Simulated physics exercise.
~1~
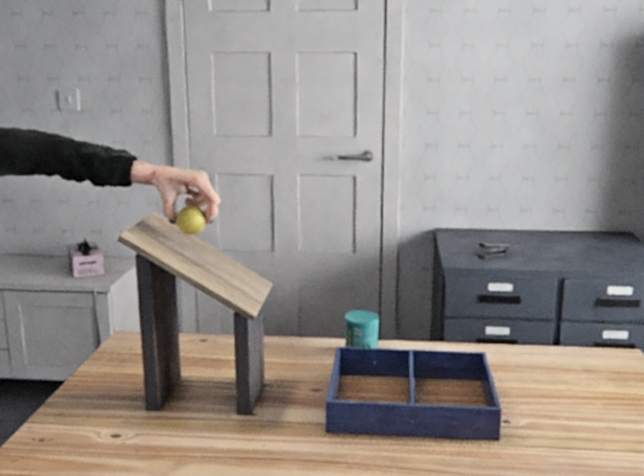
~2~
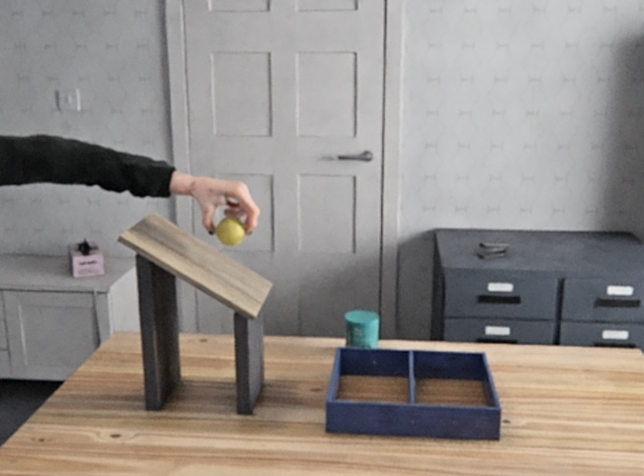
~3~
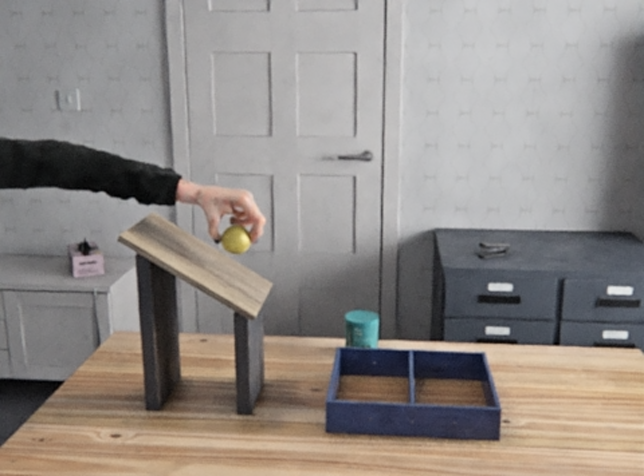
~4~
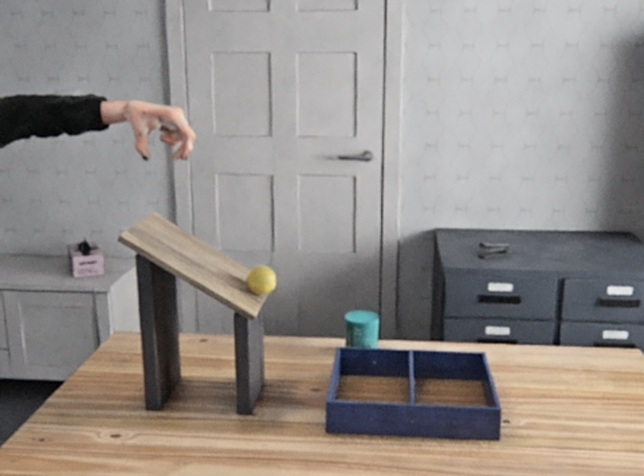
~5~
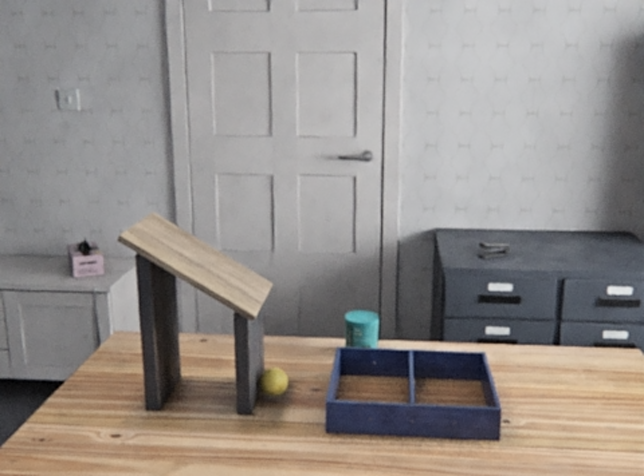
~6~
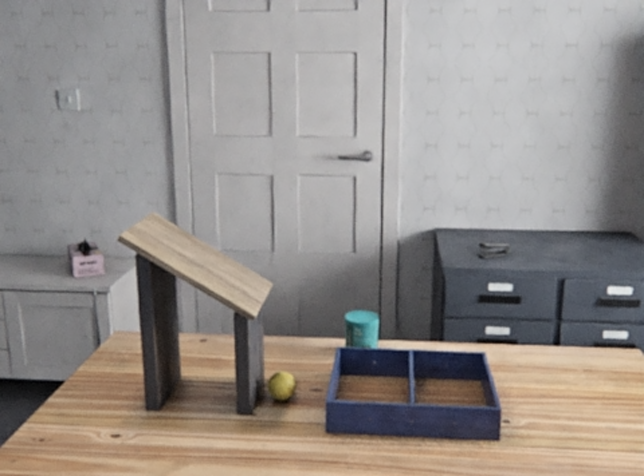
Yellow lemon released by a hand low on a sloping board, dropping off its end and settling short of the blue tray.
